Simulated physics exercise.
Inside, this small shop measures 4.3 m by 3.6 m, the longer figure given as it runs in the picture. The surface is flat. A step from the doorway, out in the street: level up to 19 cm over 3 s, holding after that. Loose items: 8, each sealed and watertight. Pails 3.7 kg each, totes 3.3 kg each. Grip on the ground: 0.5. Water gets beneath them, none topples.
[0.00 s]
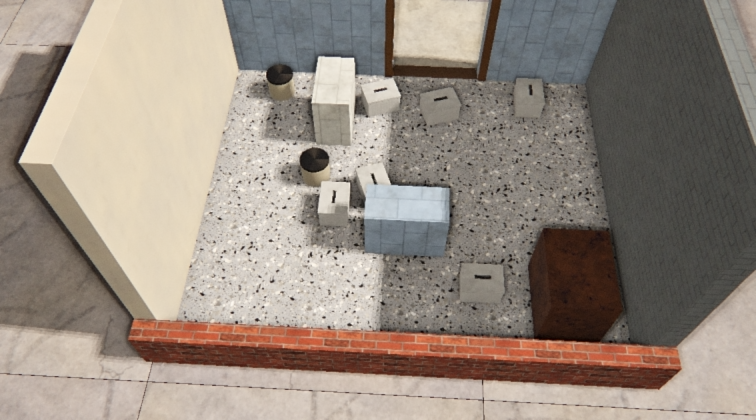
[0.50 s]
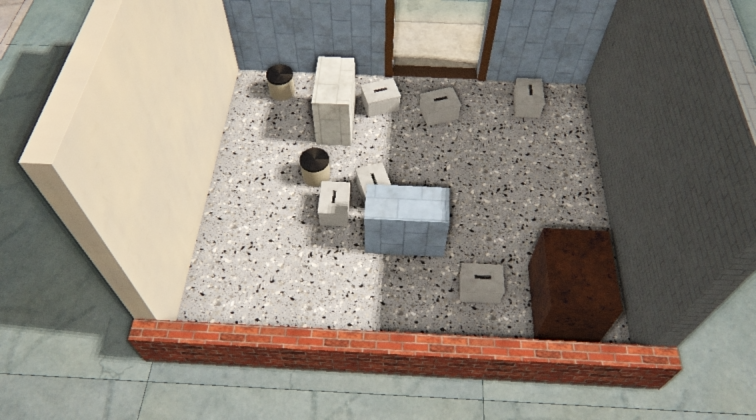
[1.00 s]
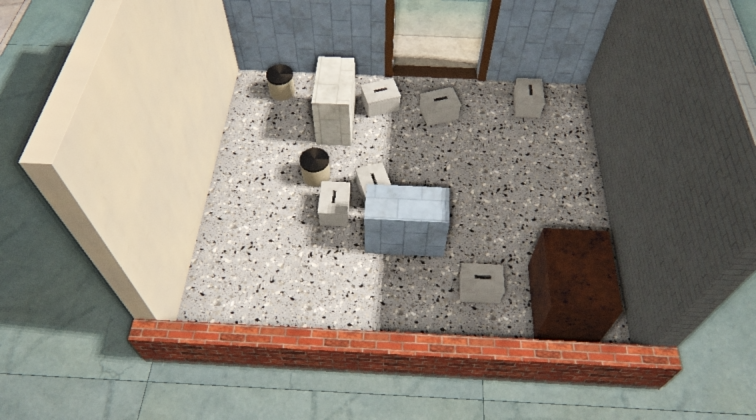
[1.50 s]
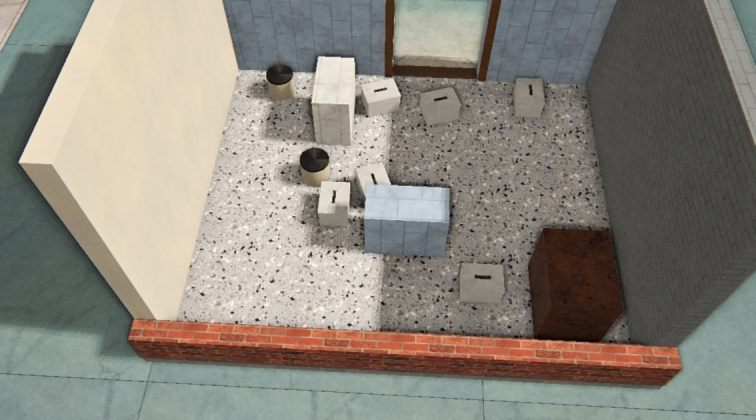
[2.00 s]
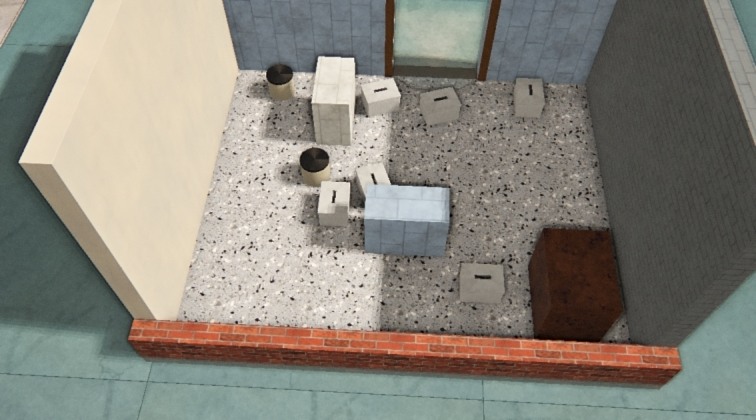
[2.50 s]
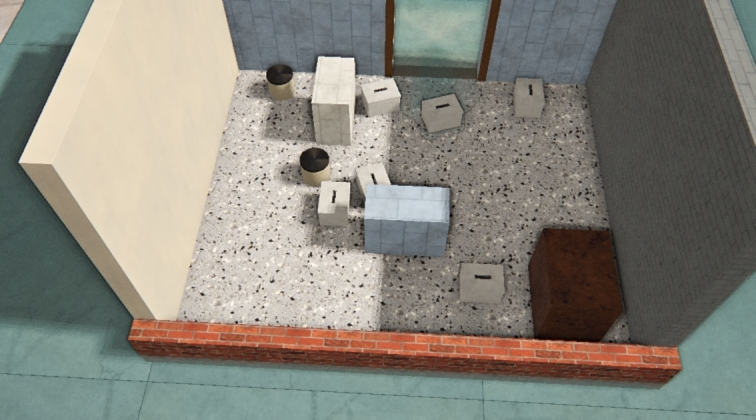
Small tiled shop seen from above, greenish water covering the street outside, then seeping through the doorway and nudging one pale box slightly.
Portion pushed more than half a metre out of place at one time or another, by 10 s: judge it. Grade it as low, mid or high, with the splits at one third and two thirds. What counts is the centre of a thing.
Grade: Mid, one to two thirds.
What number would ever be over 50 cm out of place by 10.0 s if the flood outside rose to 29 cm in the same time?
8.
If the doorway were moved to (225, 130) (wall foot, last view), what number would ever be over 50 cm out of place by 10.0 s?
Then 6 of them would.
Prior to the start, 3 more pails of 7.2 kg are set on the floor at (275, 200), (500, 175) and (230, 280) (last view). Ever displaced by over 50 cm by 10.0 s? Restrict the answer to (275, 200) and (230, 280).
Note: Item 1 stays inside the limit; item 2 exceeds the limit.
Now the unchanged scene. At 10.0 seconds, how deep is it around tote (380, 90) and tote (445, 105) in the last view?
Close to 9 and 5 centimetres.
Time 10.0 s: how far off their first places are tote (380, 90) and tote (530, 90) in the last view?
Net displacement, in order: 250 cm; 30 cm.
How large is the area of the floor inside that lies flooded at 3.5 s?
Somewhere around 3.5 m2, roughly.
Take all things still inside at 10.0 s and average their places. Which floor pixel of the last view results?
Somewhere near (316, 219).
After 3.5 s 1 of 8 are over 50 cm from their spots; 0 afloat.
After 4.5 s 1 of 8 are over 50 cm from their spots; 1 afloat.
After 7.0 s 5 of 8 are over 50 cm from their spots; 4 afloat.
After 10.0 s 5 of 8 are over 50 cm from their spots, and 5 have been at some point; 6 afloat.
